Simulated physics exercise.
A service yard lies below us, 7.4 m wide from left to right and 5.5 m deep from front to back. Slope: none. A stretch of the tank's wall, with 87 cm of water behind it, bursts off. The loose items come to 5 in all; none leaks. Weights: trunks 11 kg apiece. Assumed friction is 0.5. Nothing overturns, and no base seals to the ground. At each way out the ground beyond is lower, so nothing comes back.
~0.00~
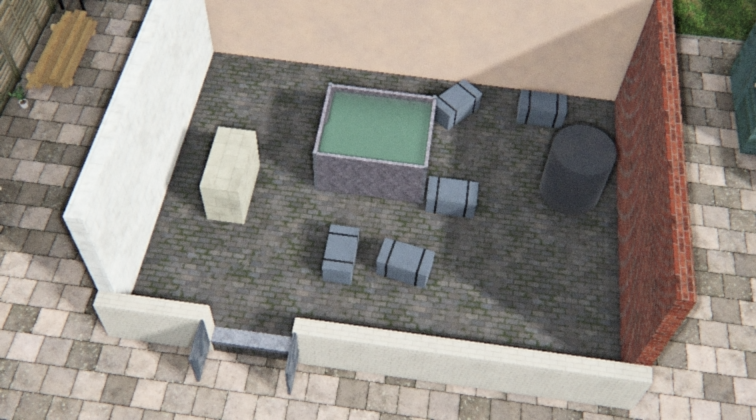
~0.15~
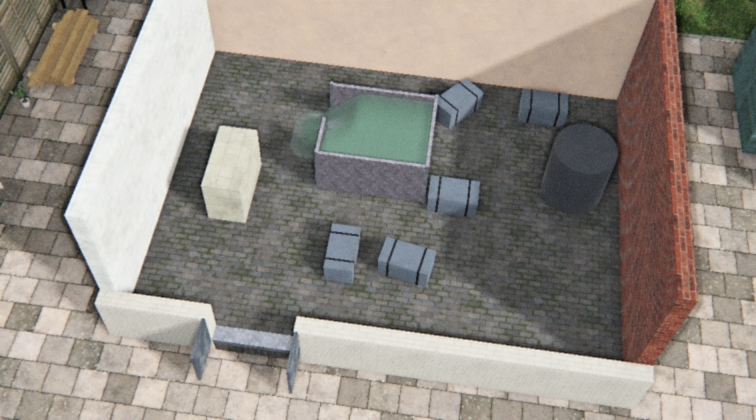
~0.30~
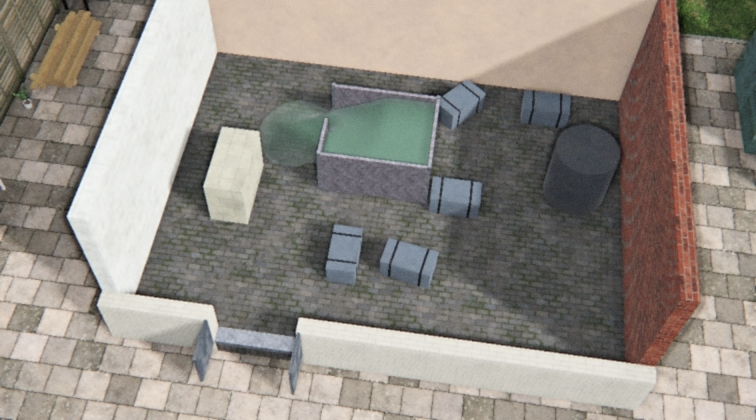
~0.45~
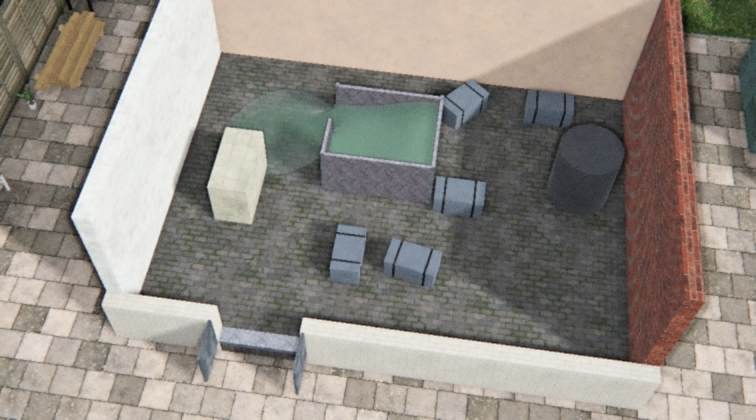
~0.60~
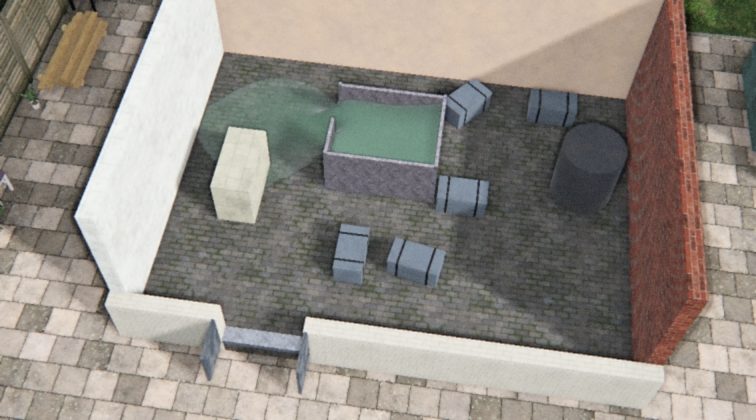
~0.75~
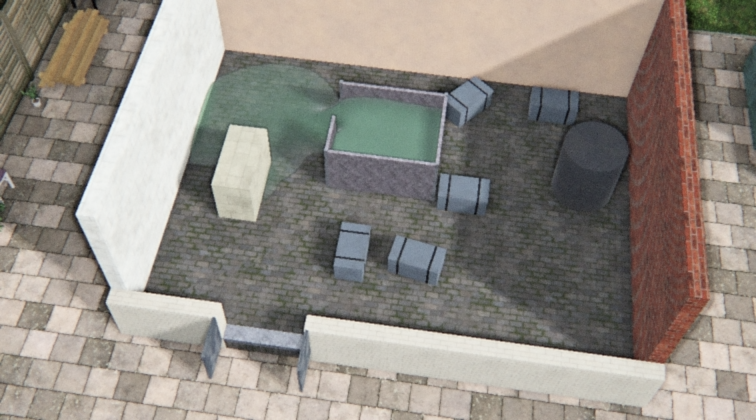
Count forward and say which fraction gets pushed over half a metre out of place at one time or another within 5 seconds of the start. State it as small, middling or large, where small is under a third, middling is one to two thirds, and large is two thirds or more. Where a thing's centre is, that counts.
Small.
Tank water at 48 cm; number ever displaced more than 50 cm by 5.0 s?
Then 0.
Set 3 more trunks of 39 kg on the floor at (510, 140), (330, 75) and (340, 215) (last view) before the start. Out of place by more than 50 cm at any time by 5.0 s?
Outcome: Stays within first, breaks the threshold next, stays within last.
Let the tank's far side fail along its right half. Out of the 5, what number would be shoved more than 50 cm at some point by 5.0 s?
So the tally would be 2.
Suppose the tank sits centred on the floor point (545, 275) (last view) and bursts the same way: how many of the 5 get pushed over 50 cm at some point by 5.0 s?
Then the count would be 3.
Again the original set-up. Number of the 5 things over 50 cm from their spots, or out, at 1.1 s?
That would be 0.
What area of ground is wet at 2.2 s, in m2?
About 13 m2.
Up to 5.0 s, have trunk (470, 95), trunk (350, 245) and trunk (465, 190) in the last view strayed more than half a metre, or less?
Result, in order: Overshooting / undershooting / undershooting.
After 1.1 s 0 of 5 are over 50 cm from their spots; 0 afloat.
After 2.2 s 0 of 5 are over 50 cm from their spots; 0 afloat.
After 3.5 s 0 of 5 are over 50 cm from their spots; 0 afloat.
After 5.0 s 1 of 5 are over 50 cm from their spots, and 1 have been at some point; 0 afloat.
